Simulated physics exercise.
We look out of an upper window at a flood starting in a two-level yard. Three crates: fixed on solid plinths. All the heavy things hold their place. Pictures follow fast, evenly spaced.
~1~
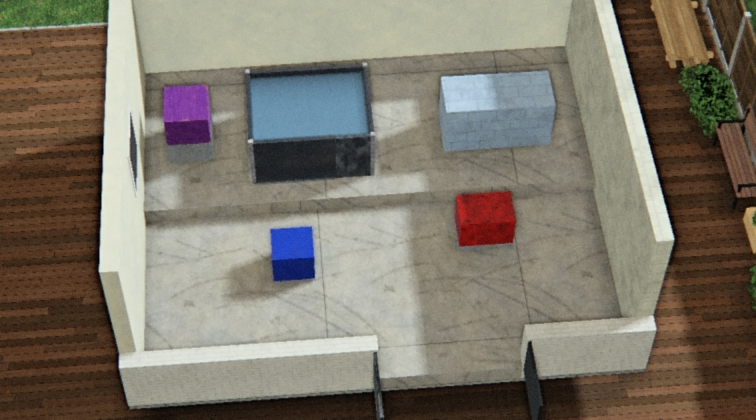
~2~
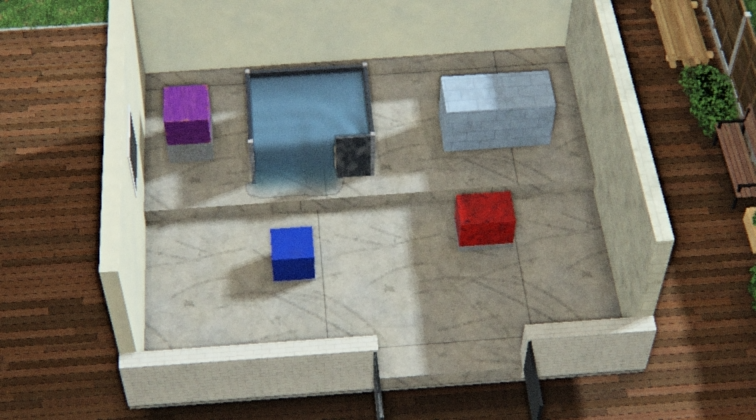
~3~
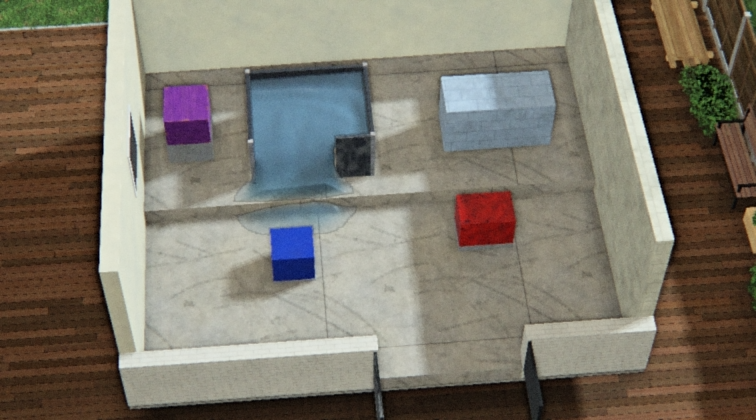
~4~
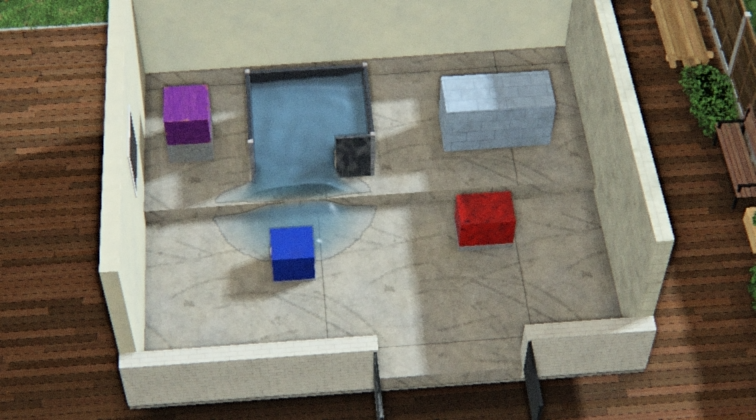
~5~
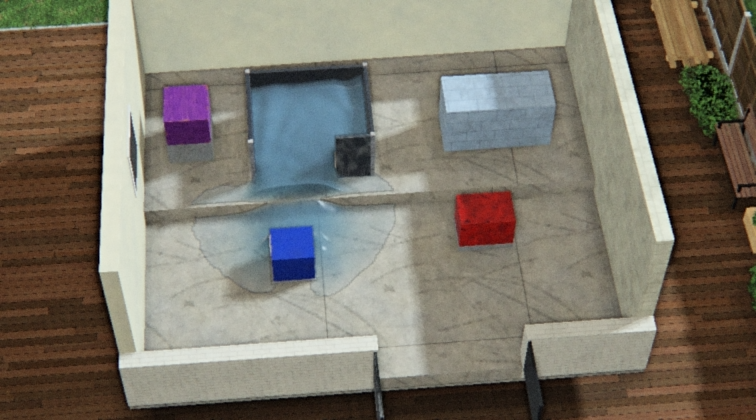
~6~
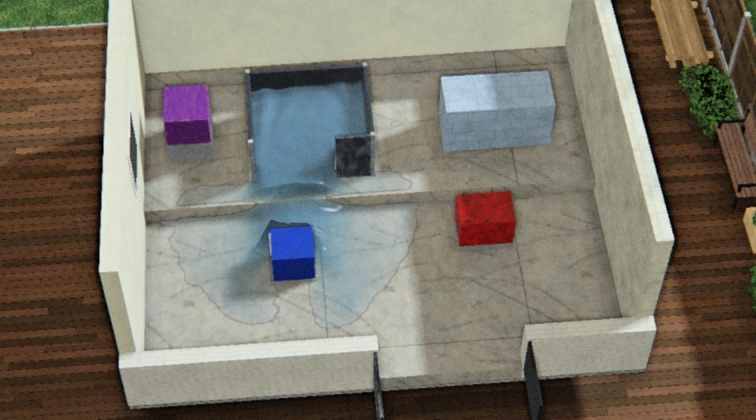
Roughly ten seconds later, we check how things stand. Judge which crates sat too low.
The blue crate was too low. The red crate was too low. The purple crate was not too low.
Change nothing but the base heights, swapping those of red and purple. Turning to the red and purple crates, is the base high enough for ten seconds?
Red: Stays clear; purple: Stays clear.
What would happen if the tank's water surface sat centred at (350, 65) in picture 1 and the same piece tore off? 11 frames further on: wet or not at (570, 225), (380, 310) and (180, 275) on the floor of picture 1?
As listed: Clear, under water, wet.
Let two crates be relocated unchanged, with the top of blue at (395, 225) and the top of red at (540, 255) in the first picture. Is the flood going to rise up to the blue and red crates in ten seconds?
The blue crate gets flooded, while the red crate gets flooded.
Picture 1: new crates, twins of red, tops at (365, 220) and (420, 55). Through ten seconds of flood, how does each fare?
Going in order, the first crate gets reached while the second remains untouched.
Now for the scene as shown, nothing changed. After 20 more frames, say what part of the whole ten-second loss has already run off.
Roughly 45 %.
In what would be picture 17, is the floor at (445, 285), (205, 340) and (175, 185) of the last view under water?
Going through them in order, I'd say drenched, drenched and clear.
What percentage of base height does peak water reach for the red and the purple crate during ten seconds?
170 and 0 per cent, in that order.
A moment on, water covers 30 % of the floor; the blue crate water round its plinth, the red crate water round its plinth, the purple crate not reached.
Next, water covers 45 % of the floor; the blue crate water round its plinth, the red crate water round its plinth, the purple crate not reached.
Then, water covers 55 % of the floor; the blue crate water round its plinth, the red crate water round its plinth, the purple crate not reached.
Later, water covers 60 % of the floor; the blue crate water round its plinth, the red crate water round its plinth, the purple crate not reached.
In the end, water covers 60 % of the floor; the blue crate was topped, the red crate was topped, the purple crate stayed above the water.
